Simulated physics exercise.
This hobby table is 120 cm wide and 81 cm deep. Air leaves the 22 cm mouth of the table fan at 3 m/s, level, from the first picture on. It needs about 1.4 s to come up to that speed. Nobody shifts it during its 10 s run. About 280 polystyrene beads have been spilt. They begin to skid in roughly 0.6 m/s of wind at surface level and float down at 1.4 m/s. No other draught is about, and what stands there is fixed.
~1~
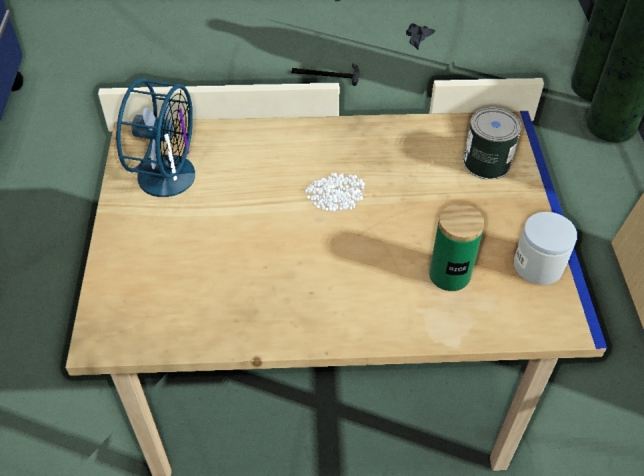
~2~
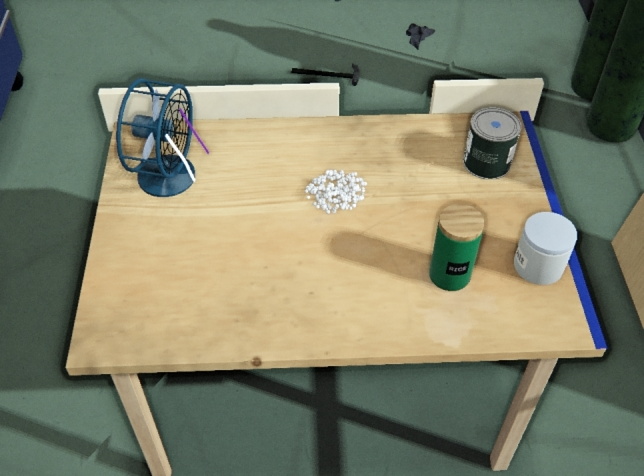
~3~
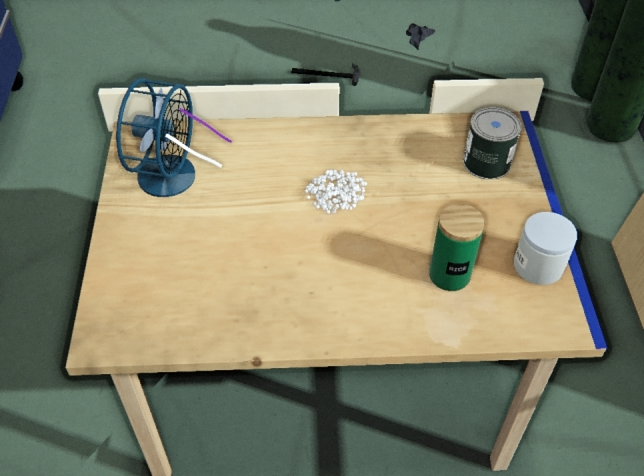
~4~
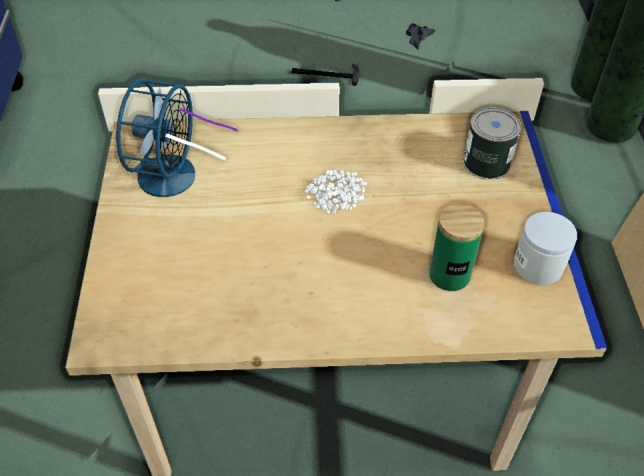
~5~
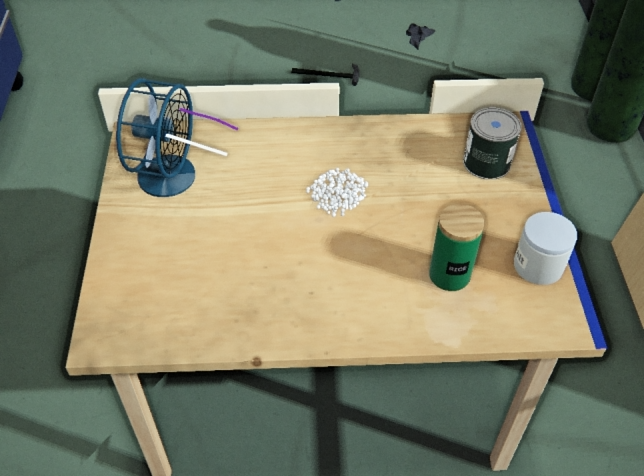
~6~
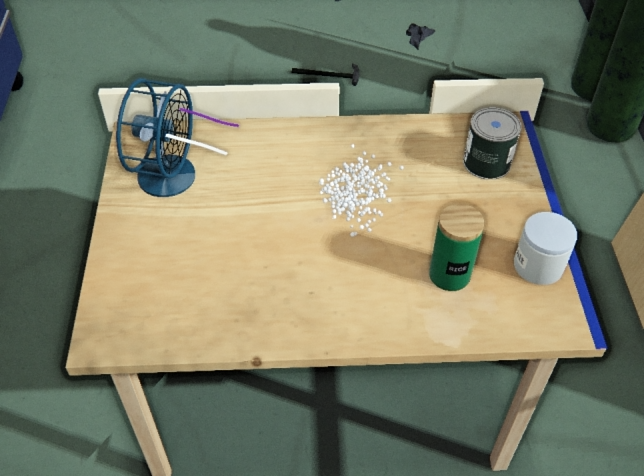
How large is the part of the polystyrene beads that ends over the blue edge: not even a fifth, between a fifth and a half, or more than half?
The share over the blue edge is over half.
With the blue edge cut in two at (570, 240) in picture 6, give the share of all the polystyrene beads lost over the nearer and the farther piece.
Some 1 % nearer, 80 % farther.
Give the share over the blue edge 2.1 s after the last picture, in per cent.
About 80 %.
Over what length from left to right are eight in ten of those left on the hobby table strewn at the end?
Roughly 30 cm.
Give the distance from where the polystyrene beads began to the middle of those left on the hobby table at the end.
About 45 cm.
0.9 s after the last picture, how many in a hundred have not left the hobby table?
Some 30 per cent.
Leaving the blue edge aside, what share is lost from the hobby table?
About 5 %.
Then, 0.9 s after the last picture, 69 % are over the blue edge; the middle of those still in play is near (470, 112); 42 % have settled or left.
Then, 2.1 s after the last picture, 77 % are over the blue edge; the middle of those still in play is near (451, 114); 87 % have settled or left.
Then, 4.4 s after the last picture, 78 % are over the blue edge; the middle of those still in play is near (448, 112); 89 % have settled or left.
Then, 8.9 s after the last picture, at the end, 78 % are over the blue edge; the middle of those still in play is near (448, 112).
